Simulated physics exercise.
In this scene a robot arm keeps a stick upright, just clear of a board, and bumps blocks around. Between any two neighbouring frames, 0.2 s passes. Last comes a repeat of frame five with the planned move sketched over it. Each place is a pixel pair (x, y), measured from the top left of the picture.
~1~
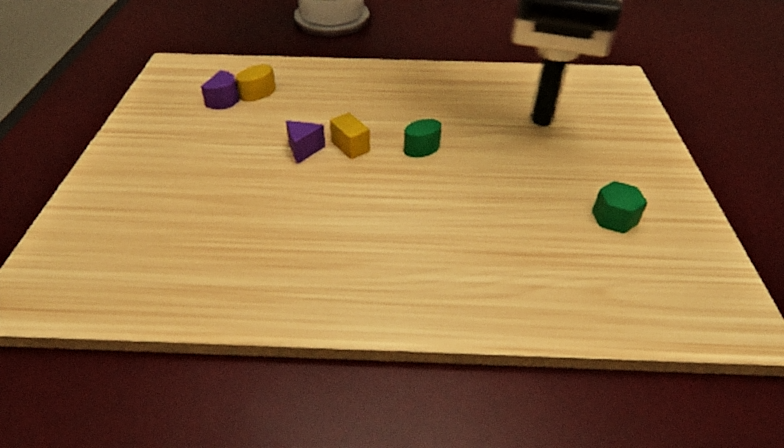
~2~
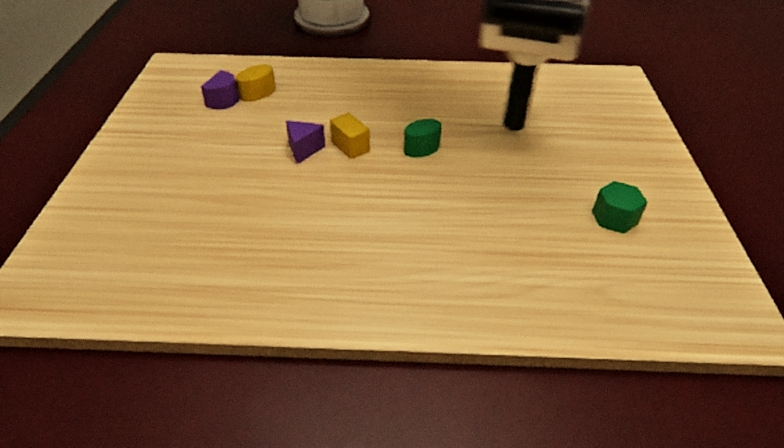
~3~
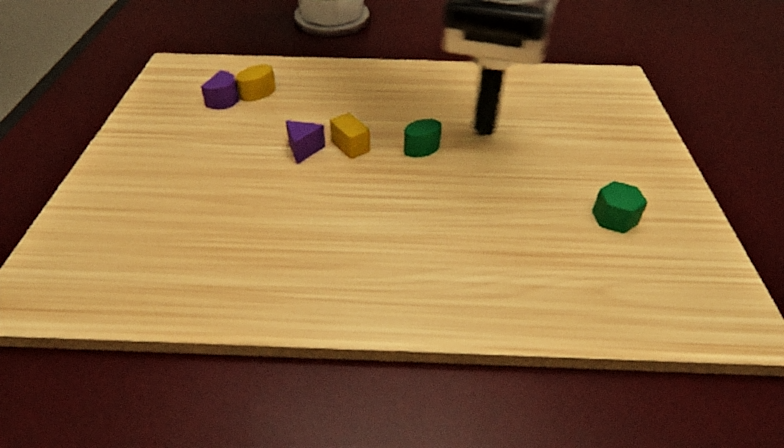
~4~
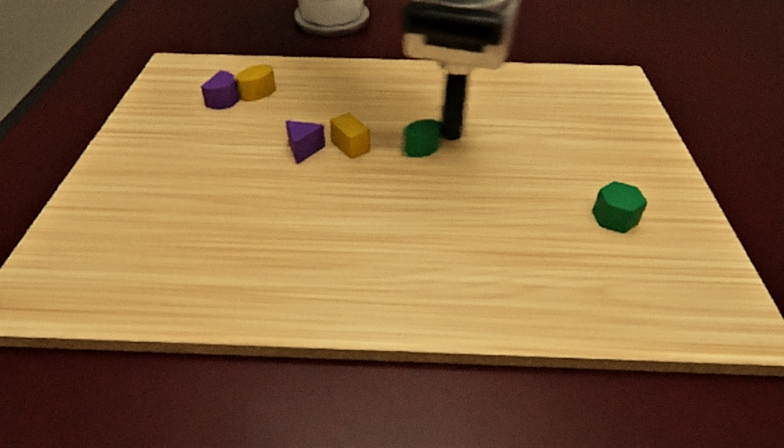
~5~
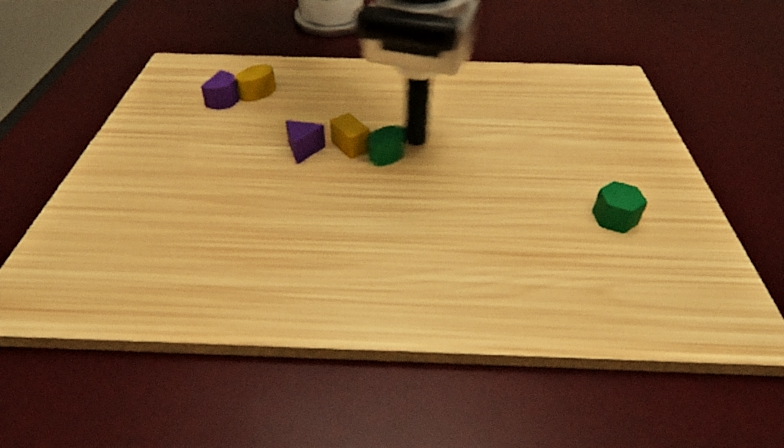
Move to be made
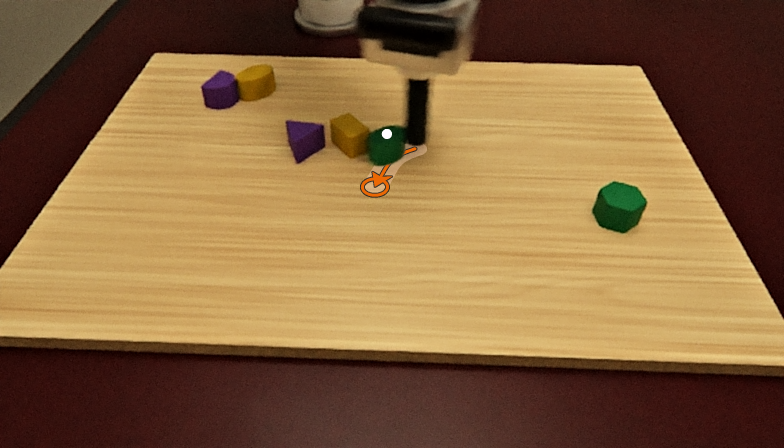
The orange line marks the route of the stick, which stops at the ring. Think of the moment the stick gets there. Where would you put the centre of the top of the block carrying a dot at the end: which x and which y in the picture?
Near (348, 148).
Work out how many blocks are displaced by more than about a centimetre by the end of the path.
I'd say one block gets moved.
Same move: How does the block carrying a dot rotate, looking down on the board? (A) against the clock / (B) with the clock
It's B.
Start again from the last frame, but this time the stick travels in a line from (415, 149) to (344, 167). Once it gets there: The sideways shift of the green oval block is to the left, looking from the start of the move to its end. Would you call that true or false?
The statement is true.
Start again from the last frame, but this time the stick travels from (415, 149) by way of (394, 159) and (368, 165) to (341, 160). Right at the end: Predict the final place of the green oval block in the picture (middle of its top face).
For the centre of its top, I'd go with (316, 151).
The drawn path runs from (415, 149) over (396, 157) and (384, 171) to (375, 187); the dot is on the green oval block.
On the path given first. Halfway along, stick (389, 155); green oval block (356, 145), turned 20° clockwise.
At the end, stick (375, 178); yellow oblong block not moved; green oval block (348, 148), turned 45° clockwise.
